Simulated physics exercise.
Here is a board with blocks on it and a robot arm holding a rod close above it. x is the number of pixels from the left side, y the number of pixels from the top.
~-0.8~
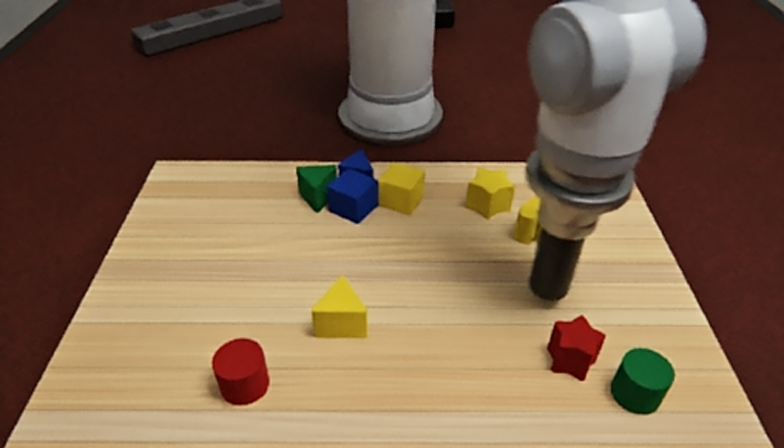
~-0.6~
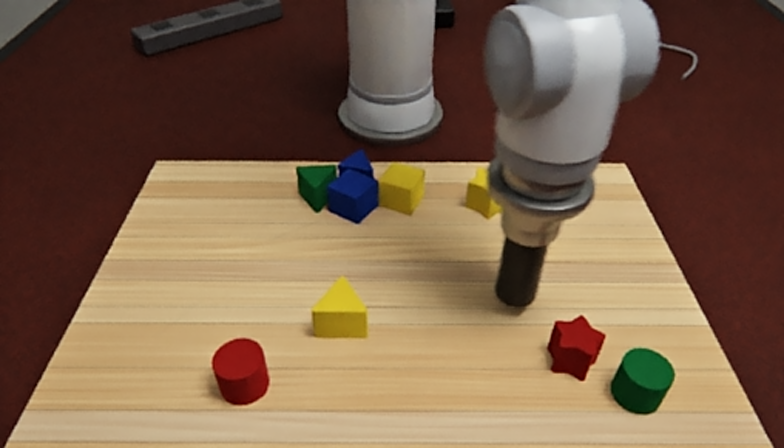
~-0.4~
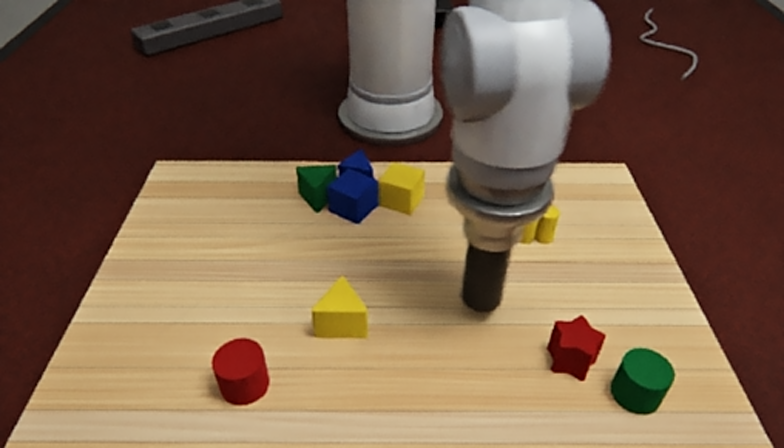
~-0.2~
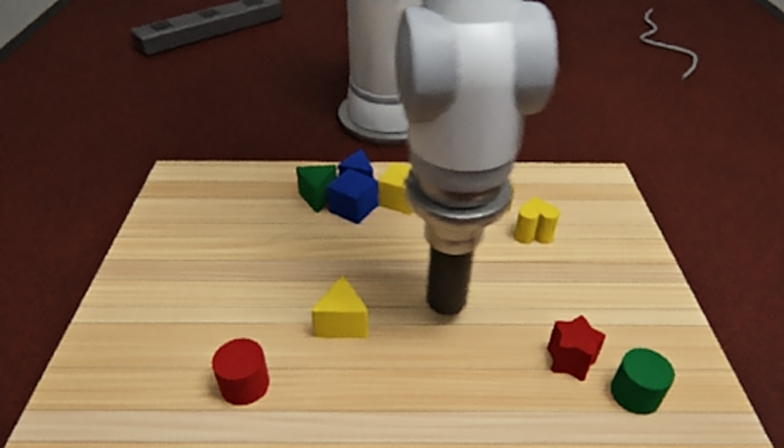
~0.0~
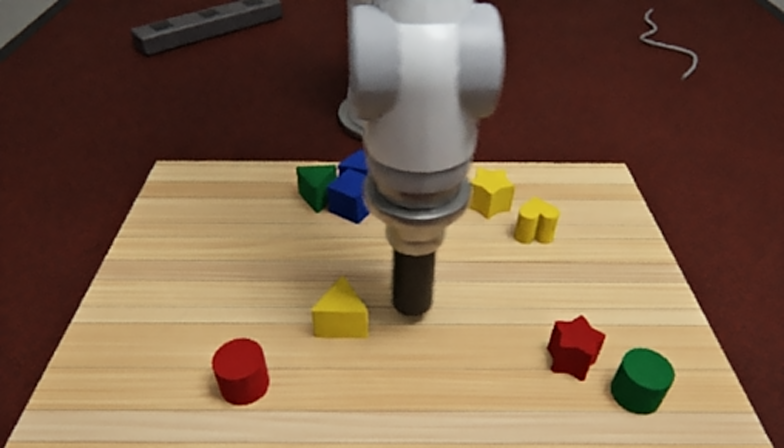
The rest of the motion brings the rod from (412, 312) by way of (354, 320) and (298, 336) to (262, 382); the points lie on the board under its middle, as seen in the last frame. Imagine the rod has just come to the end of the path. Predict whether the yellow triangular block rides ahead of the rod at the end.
The rod will have lost it.
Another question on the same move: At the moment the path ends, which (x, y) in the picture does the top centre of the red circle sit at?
Expect it around (211, 385).
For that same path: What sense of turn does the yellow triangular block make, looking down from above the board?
Seen from above, clockwise.
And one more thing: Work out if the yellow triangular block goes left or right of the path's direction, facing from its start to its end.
It will end up to the right.
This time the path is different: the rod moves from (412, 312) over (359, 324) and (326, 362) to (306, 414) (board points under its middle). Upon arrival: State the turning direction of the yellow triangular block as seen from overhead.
Twists clockwise.
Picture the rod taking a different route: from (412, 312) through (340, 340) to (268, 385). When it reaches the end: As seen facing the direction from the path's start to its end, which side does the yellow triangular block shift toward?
Toward the right.
On the path given first. One third of the way, rod at (353, 308); yellow triangular block at (314, 301).
Two thirds of the way, rod at (295, 325); yellow triangular block at (252, 313), turned 30° clockwise.
At the end, rod at (259, 371); red circle at (211, 385); yellow triangular block at (234, 316), turned 40° clockwise.
